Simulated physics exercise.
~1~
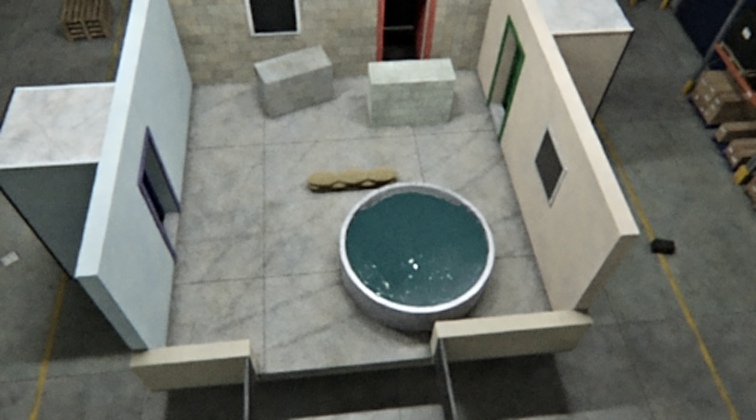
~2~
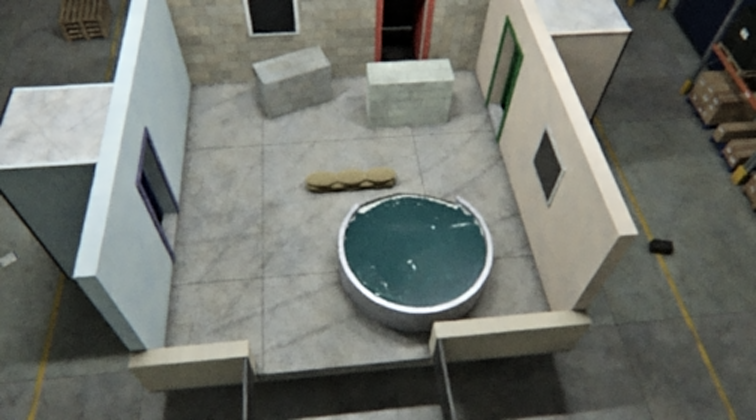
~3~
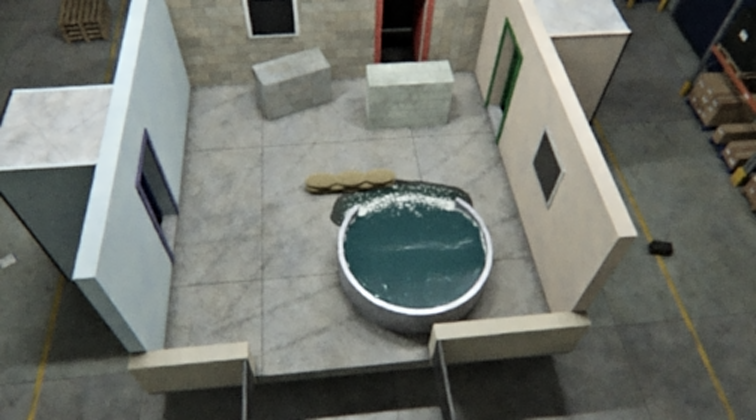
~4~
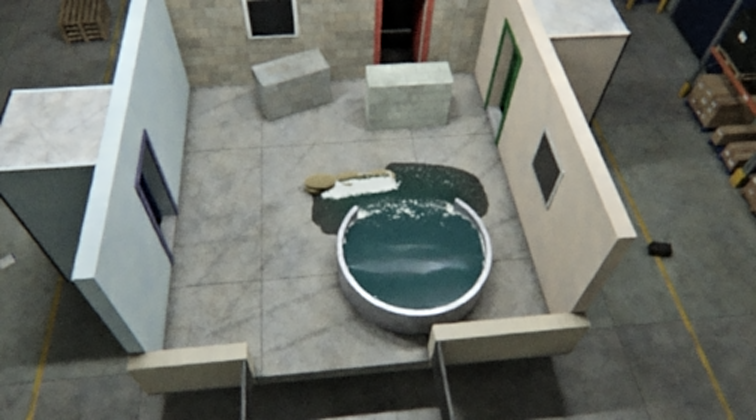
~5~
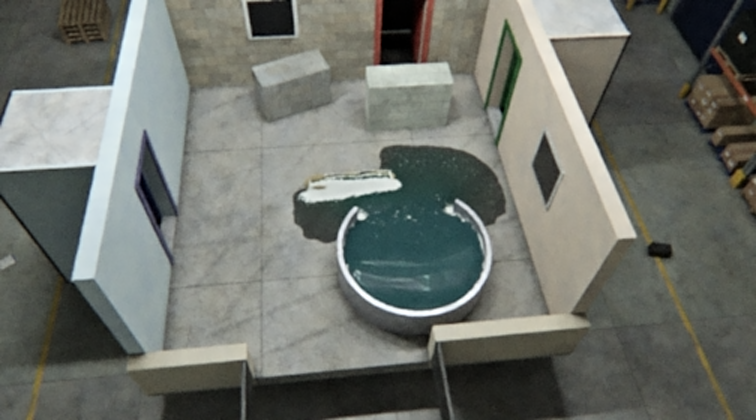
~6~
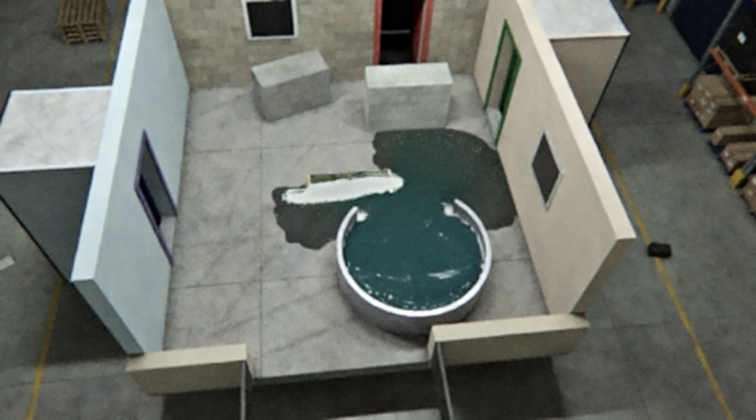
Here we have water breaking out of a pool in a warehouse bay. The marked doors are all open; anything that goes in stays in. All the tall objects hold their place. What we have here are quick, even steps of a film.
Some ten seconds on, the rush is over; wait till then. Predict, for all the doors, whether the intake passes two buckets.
My prediction: At the red door it does not pass two; at the green door it passes two buckets; at the blue door it passes two buckets.
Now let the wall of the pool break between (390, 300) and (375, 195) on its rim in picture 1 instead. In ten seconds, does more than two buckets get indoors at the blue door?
Result for blue - above threshold.
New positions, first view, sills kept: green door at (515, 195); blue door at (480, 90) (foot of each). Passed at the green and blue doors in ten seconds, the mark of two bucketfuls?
Briefly, the green door never reaches it and the blue door crosses the line.
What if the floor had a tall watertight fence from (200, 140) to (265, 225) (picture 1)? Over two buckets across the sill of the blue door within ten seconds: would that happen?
Note: Blue door sub-threshold.
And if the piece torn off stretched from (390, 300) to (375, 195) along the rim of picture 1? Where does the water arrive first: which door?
It's the blue-painted one.
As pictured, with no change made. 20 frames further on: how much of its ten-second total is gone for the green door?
Roughly 90 percent.
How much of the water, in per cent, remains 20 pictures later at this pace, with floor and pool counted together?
The share not yet gone is roughly 92 percent.
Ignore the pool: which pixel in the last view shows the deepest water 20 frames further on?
Somewhere around (474, 84).
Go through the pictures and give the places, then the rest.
Still water in the round pool at (417, 245), in the first picture.
Water pours out on the round pool's far side and has run to a hidden place, in the second picture.
The front is at (463, 195), out from the gap on the round pool's far side, in the third picture.
Water pours out on the round pool's far side and has run to (474, 180), in the fourth picture.
The front is at (491, 177), out from the gap on the round pool's far side, in the fifth picture.
Water pours out on the round pool's far side and has run to (481, 145), in the sixth picture.
A moment on, water covers 35 % of the floor; the red door not reached, the green door wet at the sill, nothing in, the blue door not reached.
Next, water covers 55 % of the floor; the red door wet at the sill, nothing in, the green door over two buckets in, the blue door under two buckets in.
Then, water covers 75 % of the floor; the red door wet at the sill, nothing in, the green door far over two buckets in, the blue door over two buckets in.
Later, water covers 95 % of the floor; the red door wet at the sill, nothing in, the green door far over two buckets in, the blue door far over two buckets in.
In the end, water covers 95 % of the floor; the red door wet at the sill, nothing in, the green door far over two buckets in, the blue door far over two buckets in.
